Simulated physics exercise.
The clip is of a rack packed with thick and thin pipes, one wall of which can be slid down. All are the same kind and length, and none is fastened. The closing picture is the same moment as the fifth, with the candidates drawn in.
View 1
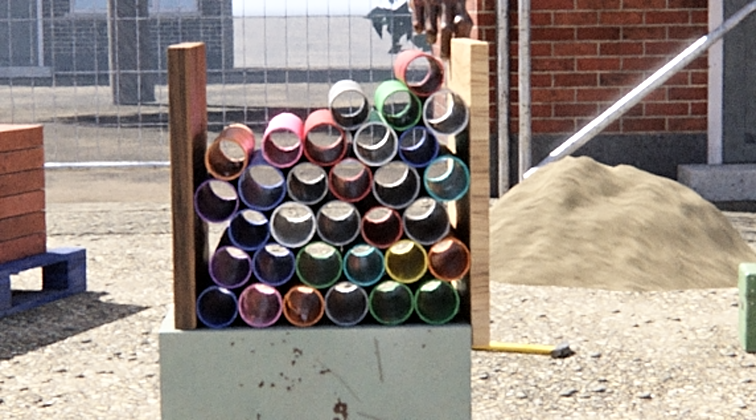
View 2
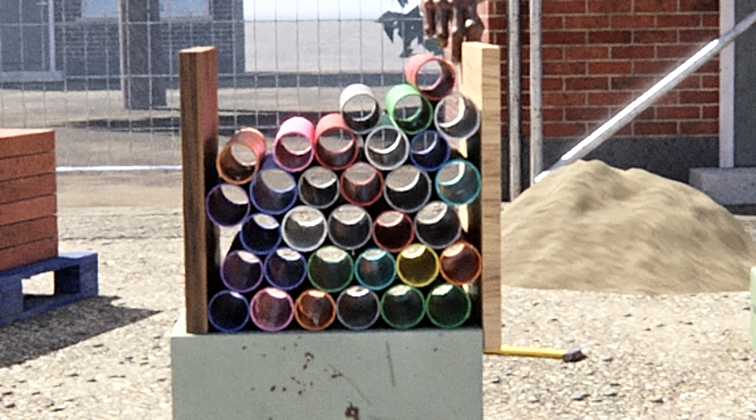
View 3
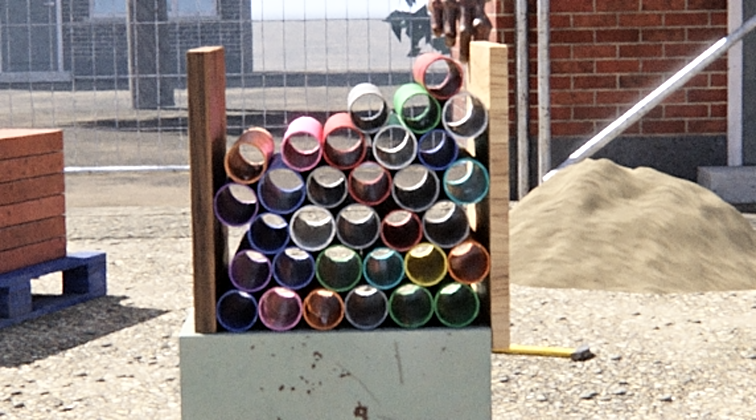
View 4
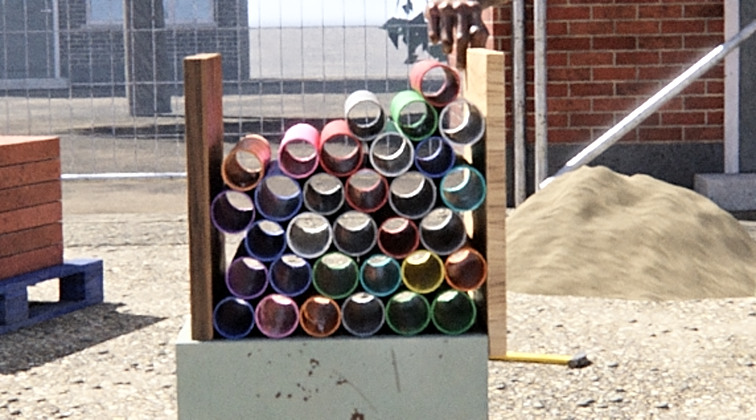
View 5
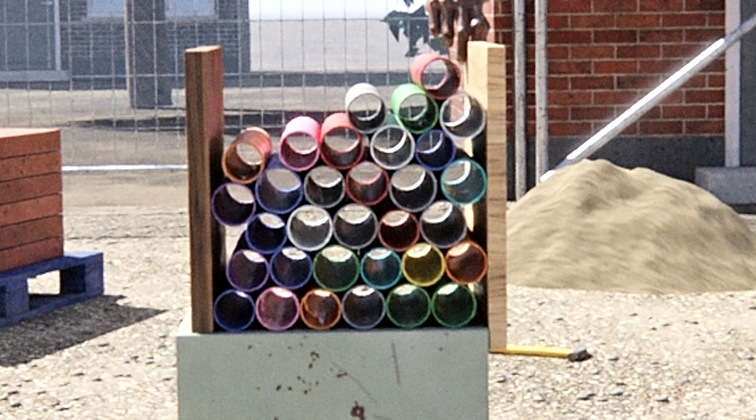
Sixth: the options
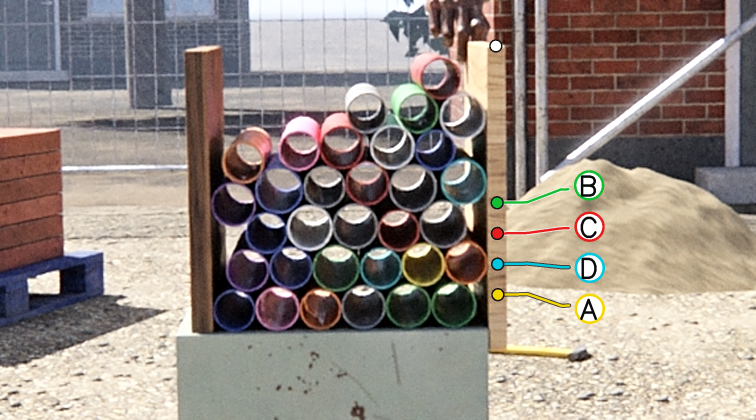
A hand rested at the top of the right-hand board beside a rack stacked with colourful pipes, and nothing in the stack moved while the whole view only shifted slightly.
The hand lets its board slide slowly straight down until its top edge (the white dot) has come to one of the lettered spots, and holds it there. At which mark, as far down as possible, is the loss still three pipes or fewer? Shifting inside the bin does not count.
The lowest mark that will do is B.
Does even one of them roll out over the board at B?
Yes, at B.
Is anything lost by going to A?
Yes.
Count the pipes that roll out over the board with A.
With A, ten.
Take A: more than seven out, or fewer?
More than seven.
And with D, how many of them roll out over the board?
With D, five.
On the marked copy, A at (498, 295); B at (497, 203); C at (497, 234); D at (497, 264); the white dot at (496, 46).
Following B. Soon after the start, top of the board (486, 116).
Later, top of the board (487, 196).
In the end, top of the board (487, 202), two out over the board.
As for the rest, A more than three out over the board; C more than three out over the board; D more than three out over the board.
